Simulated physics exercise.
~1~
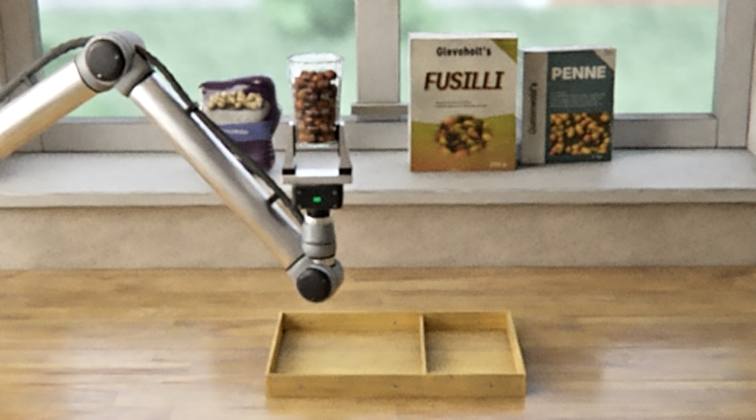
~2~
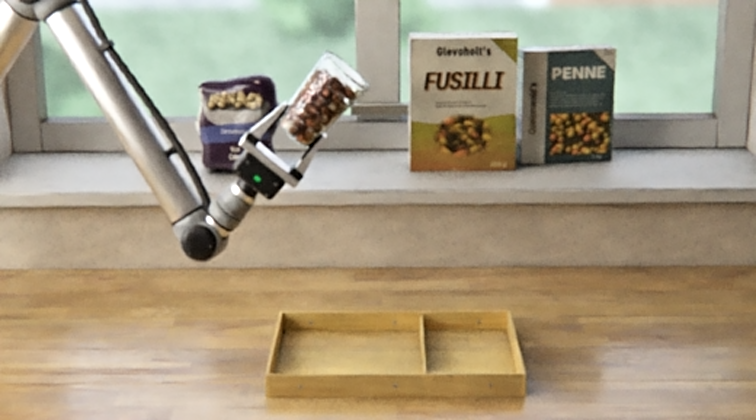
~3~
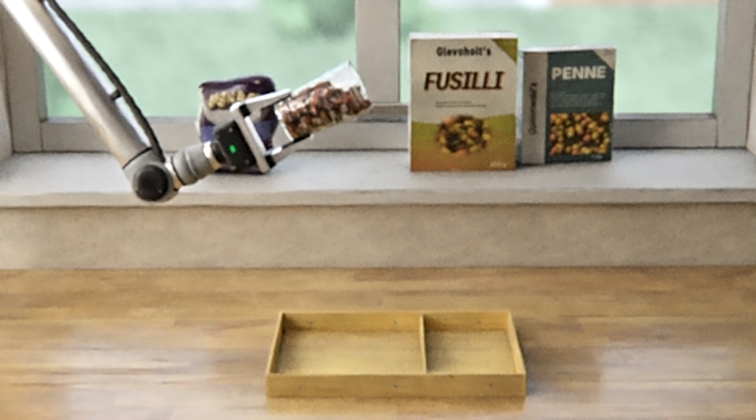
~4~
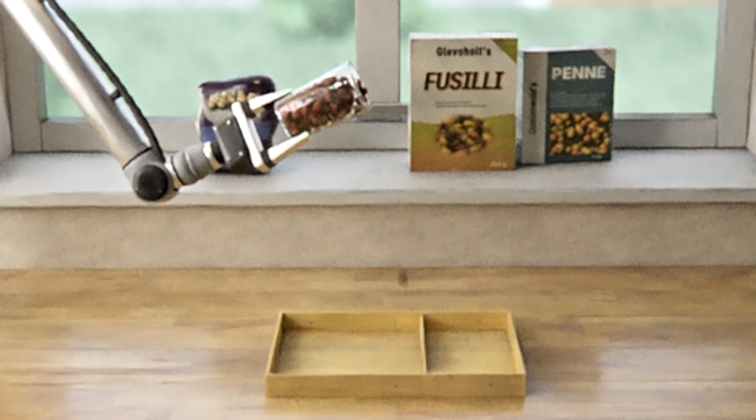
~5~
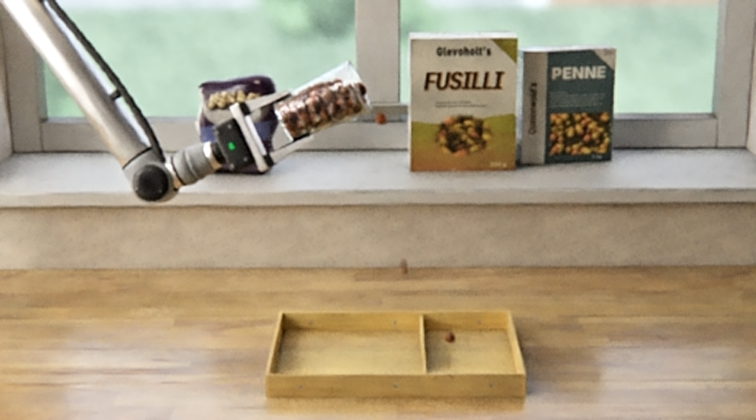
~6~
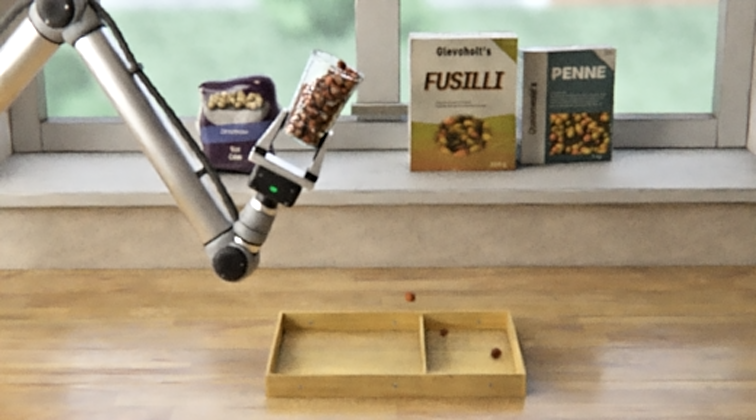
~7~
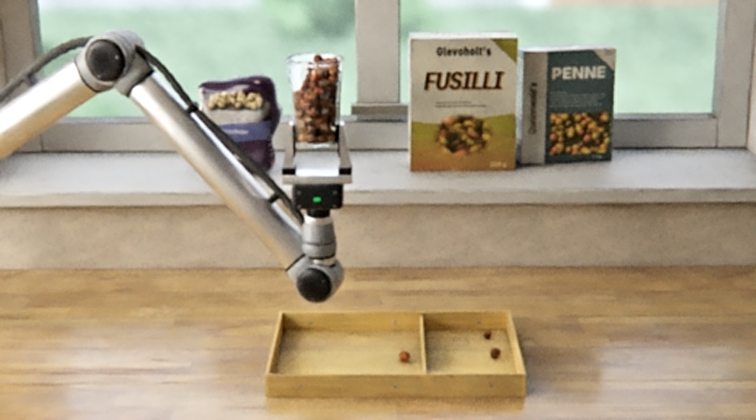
At the start, a robot arm holds a clear cup of hazelnuts upright above a wooden table, where a shallow wooden tray is divided in two by a cross wall. The arm tips the cup to the right until it leans steeply, almost on its side. The gripper then twists the tilted cup about its length, and a few hazelnuts drop towards the tray one after another. As the arm swings the cup back up, a last nut is still falling. Finally the cup stands upright, still well filled, with two nuts in the tray's right part and one in its left.
